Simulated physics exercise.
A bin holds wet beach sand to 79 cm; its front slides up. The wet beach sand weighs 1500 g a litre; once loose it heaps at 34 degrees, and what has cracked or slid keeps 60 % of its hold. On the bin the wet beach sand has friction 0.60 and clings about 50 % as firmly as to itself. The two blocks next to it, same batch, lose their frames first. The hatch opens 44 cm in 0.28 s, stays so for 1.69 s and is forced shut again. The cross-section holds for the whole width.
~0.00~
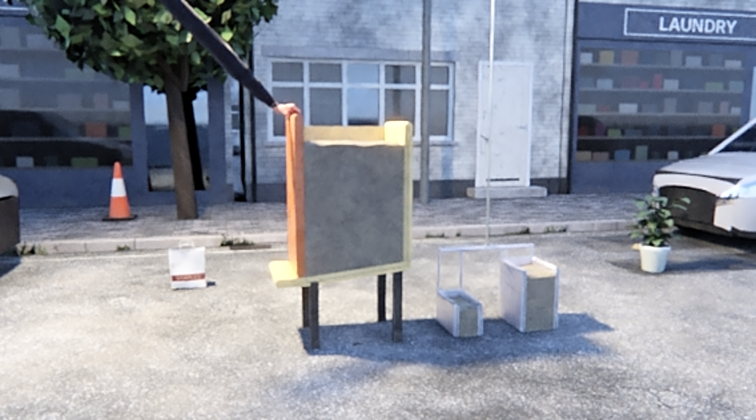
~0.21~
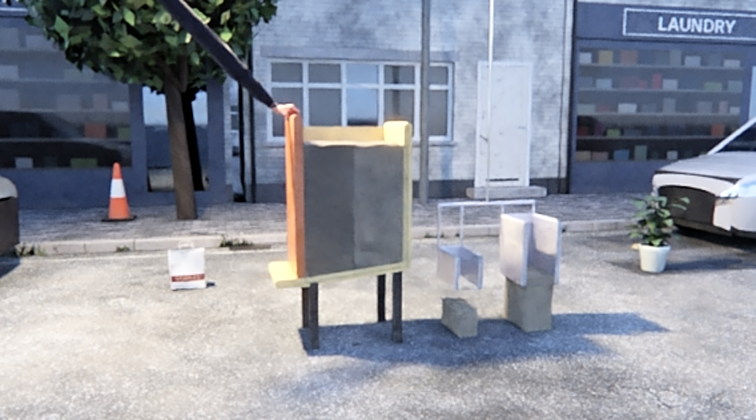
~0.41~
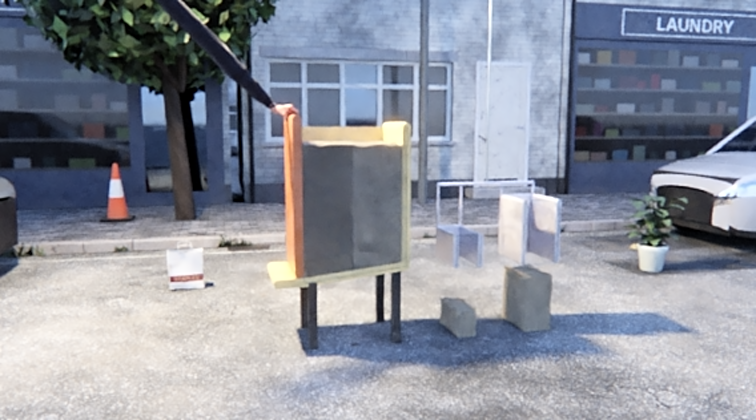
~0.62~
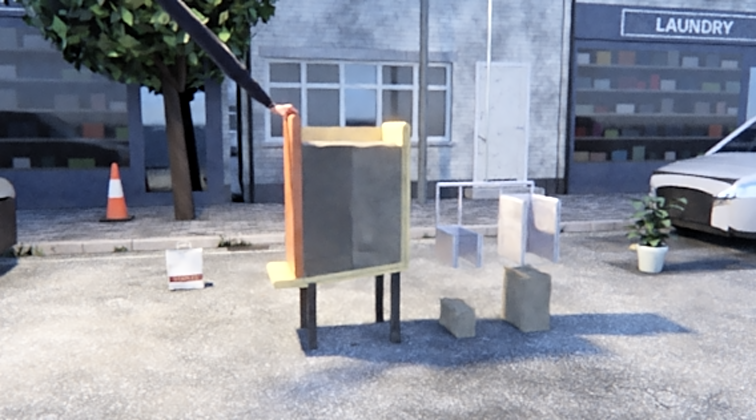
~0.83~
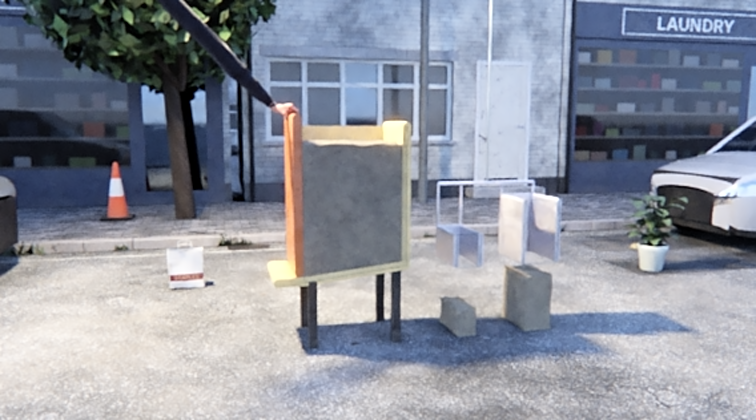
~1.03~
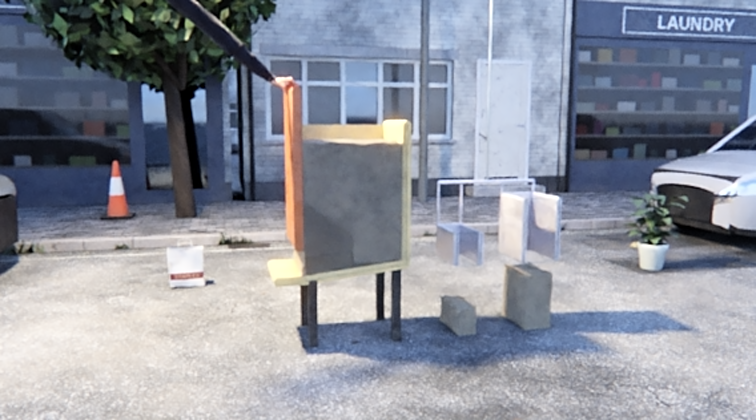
A raised yellow bin on dark legs, with an orange left side and a grey face, stands on a paved lot before a brick building and a laundry, seen from the front. An orange cone and white bag sit left, two sand blocks and a potted plant right. Clear moulds lift off the blocks and hang above them, then a dark arm raises the orange panel slightly, while the camera holds still.
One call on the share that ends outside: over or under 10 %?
The result is under 10 %.
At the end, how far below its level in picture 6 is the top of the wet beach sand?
About 0 cm.
After 1.51 s, the hatch is 44 cm open and 0 % is out.
After 2.07 s, the hatch is 44 cm open and 0 % is out.
After 2.63 s, the hatch is 44 cm open and 0 % is out.
After 3.19 s, the hatch is 11 cm open and 0 % is out.
After 3.76 s, at the end, the hatch is shut and 1 % is out.
